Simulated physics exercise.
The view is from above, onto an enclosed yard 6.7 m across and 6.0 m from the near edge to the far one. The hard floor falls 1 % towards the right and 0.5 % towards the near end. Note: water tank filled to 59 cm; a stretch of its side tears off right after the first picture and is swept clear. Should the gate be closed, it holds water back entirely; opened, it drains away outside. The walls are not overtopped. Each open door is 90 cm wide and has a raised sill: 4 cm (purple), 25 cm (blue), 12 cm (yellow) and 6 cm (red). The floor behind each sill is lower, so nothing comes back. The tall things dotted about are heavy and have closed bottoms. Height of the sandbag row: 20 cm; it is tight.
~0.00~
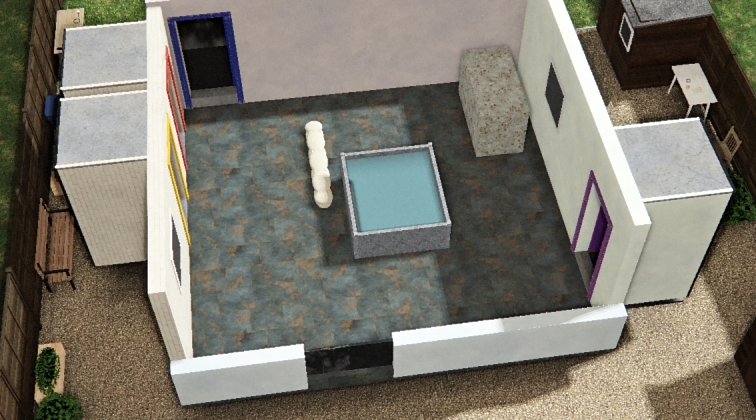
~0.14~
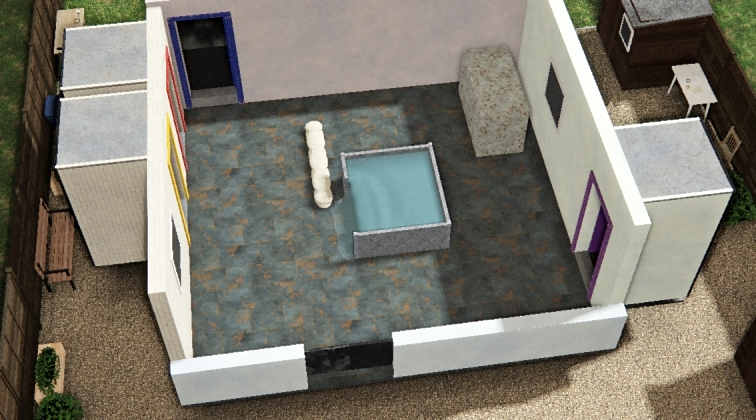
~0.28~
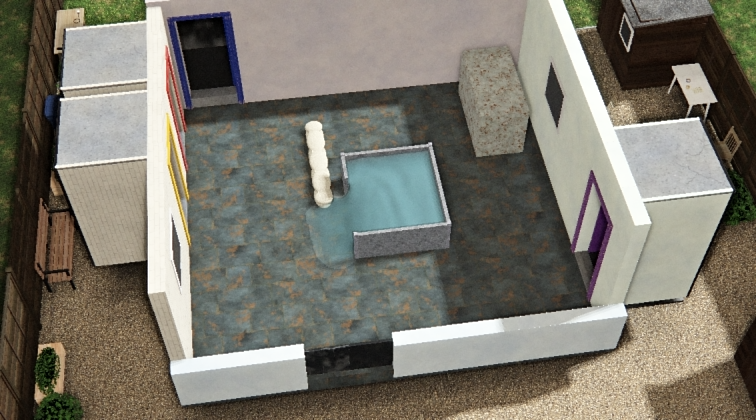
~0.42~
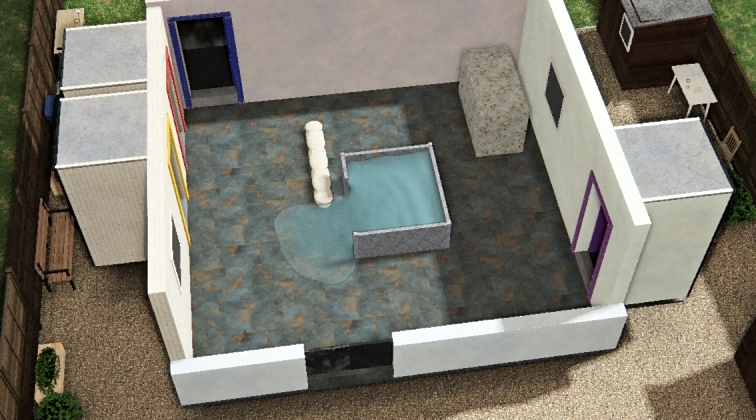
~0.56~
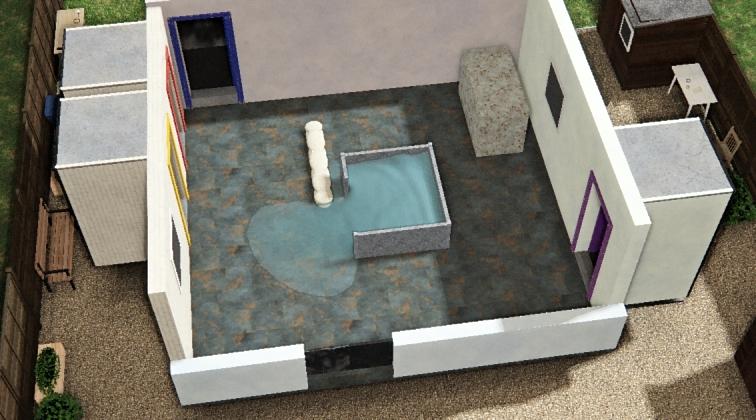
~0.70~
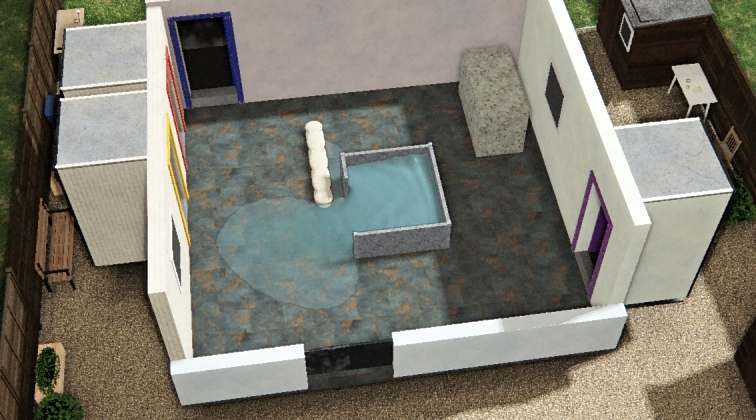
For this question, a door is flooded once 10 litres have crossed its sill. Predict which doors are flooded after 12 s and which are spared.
The purple door is flooded, the blue door is spared, the yellow door is flooded, the red door is spared.
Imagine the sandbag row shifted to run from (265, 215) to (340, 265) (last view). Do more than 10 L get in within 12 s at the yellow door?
Yellow: Within it.
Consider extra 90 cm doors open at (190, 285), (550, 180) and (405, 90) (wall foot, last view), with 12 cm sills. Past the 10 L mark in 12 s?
In sequence the answers are more than that, less than that and less than that.
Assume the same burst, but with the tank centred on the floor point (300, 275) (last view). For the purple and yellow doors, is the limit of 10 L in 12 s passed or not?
Purple gets more than that, yellow gets no more than that.
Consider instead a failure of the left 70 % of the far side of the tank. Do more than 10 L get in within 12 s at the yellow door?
Against that limit: Yellow short of it.
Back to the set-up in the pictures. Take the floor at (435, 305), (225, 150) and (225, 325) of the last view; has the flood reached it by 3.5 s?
Untouched, soaked, soaked.
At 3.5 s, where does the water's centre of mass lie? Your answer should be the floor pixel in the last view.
Around (290, 248).
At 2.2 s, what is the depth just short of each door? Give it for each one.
Purple 0 cm, blue 0 cm, yellow 21 cm, red 5 cm.
After 1.4 s water covers 25 % of the floor and is deepest (28 cm) near (190, 270); purple door not reached, blue door not reached, yellow door 21 cm at the sill, 9 L in, red door not reached.
After 2.2 s water covers 30 % of the floor and is deepest (40 cm) near (195, 381); purple door not reached, blue door not reached, yellow door 21 cm at the sill, 40 L in, red door 5 cm at the sill, 0 L in.
After 3.5 s water covers 35 % of the floor and is deepest (20 cm) near (194, 371); purple door not reached, blue door 13 cm at the sill, 0 L in, yellow door 13 cm at the sill, 65 L in, red door 6 cm at the sill, 1 L in.
After 7.0 s water covers 80 % of the floor and is deepest (12 cm) near (598, 330); purple door 10 cm at the sill, 11 L in, blue door 6 cm at the sill, 0 L in, yellow door 5 cm at the sill, 66 L in, red door 5 cm at the sill, 1 L in.
After 12.0 s water covers 95 % of the floor and is deepest (10 cm) near (531, 125); purple door 8 cm at the sill, 79 L in, blue door 3 cm at the sill, 0 L in, yellow door 2 cm at the sill, 66 L in, red door 3 cm at the sill, 2 L in.
